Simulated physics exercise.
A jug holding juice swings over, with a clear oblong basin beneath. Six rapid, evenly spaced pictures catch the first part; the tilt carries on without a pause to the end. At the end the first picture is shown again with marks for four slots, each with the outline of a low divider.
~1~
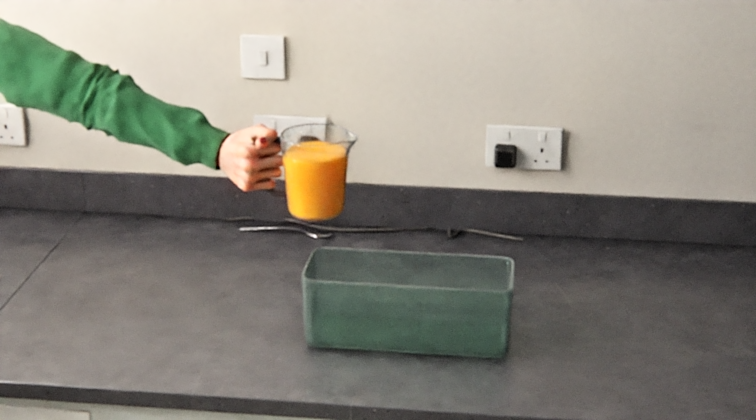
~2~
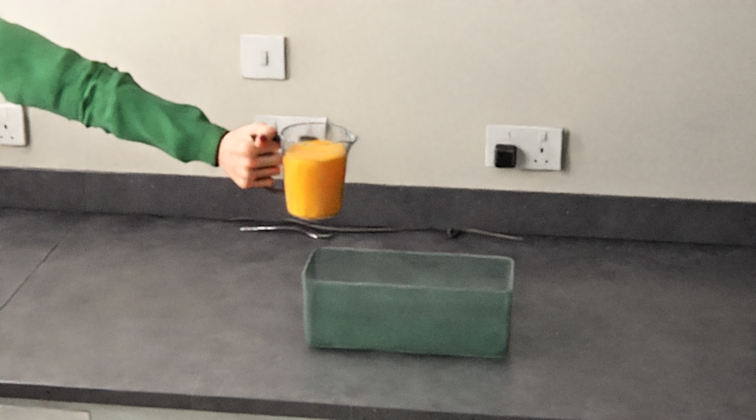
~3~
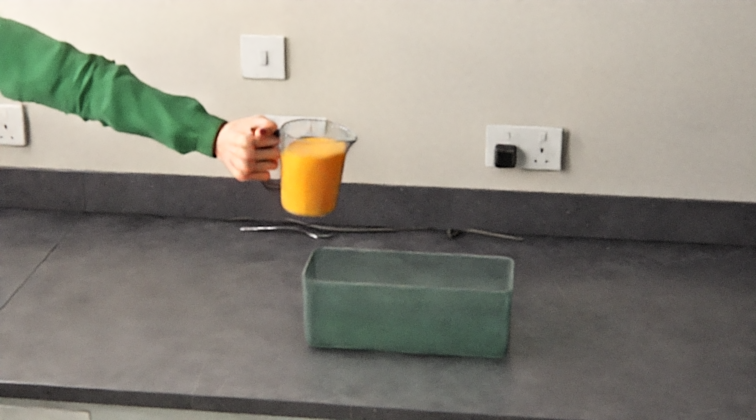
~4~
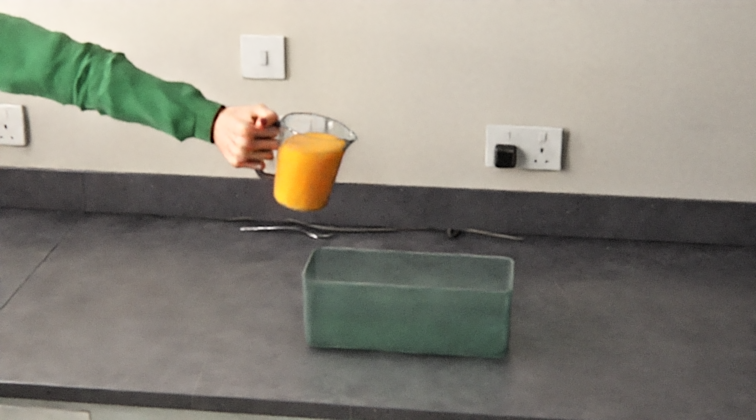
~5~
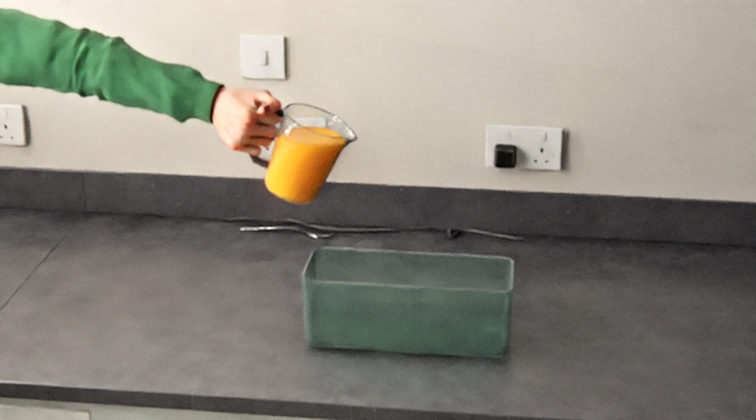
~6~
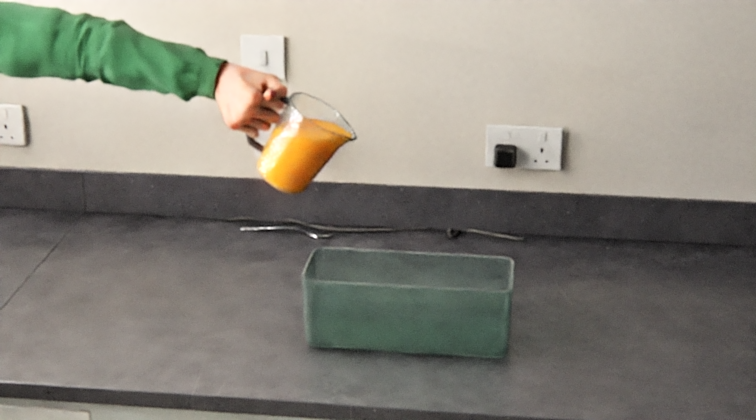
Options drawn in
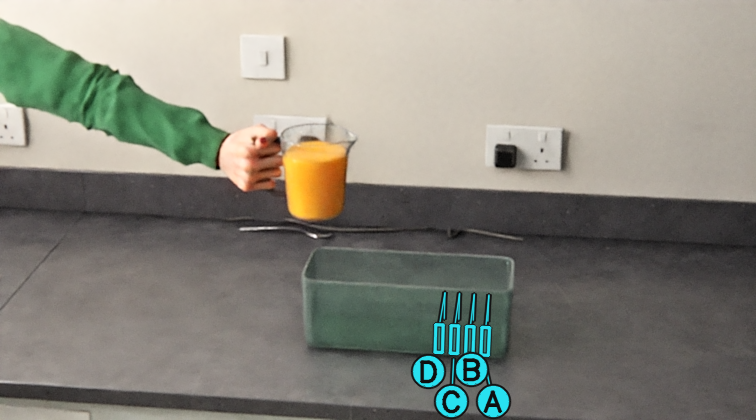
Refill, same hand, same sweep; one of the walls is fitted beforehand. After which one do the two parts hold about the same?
The best place is D.
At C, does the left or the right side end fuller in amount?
More ends on the left.
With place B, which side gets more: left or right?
The left one.
In cyan, A at (484, 360); B at (468, 359); C at (453, 358); D at (438, 357).
For place A, about 87 % ends left of the wall and 8 % right of it; 5 % is lost outside.
For place B, about 88 % ends left of the wall and 7 % right of it; 6 % is lost outside.
For place C, about 83 % ends left of the wall and 10 % right of it; 6 % is lost outside.
For place D, about 54 % ends left of the wall and 42 % right of it; 5 % is lost outside.
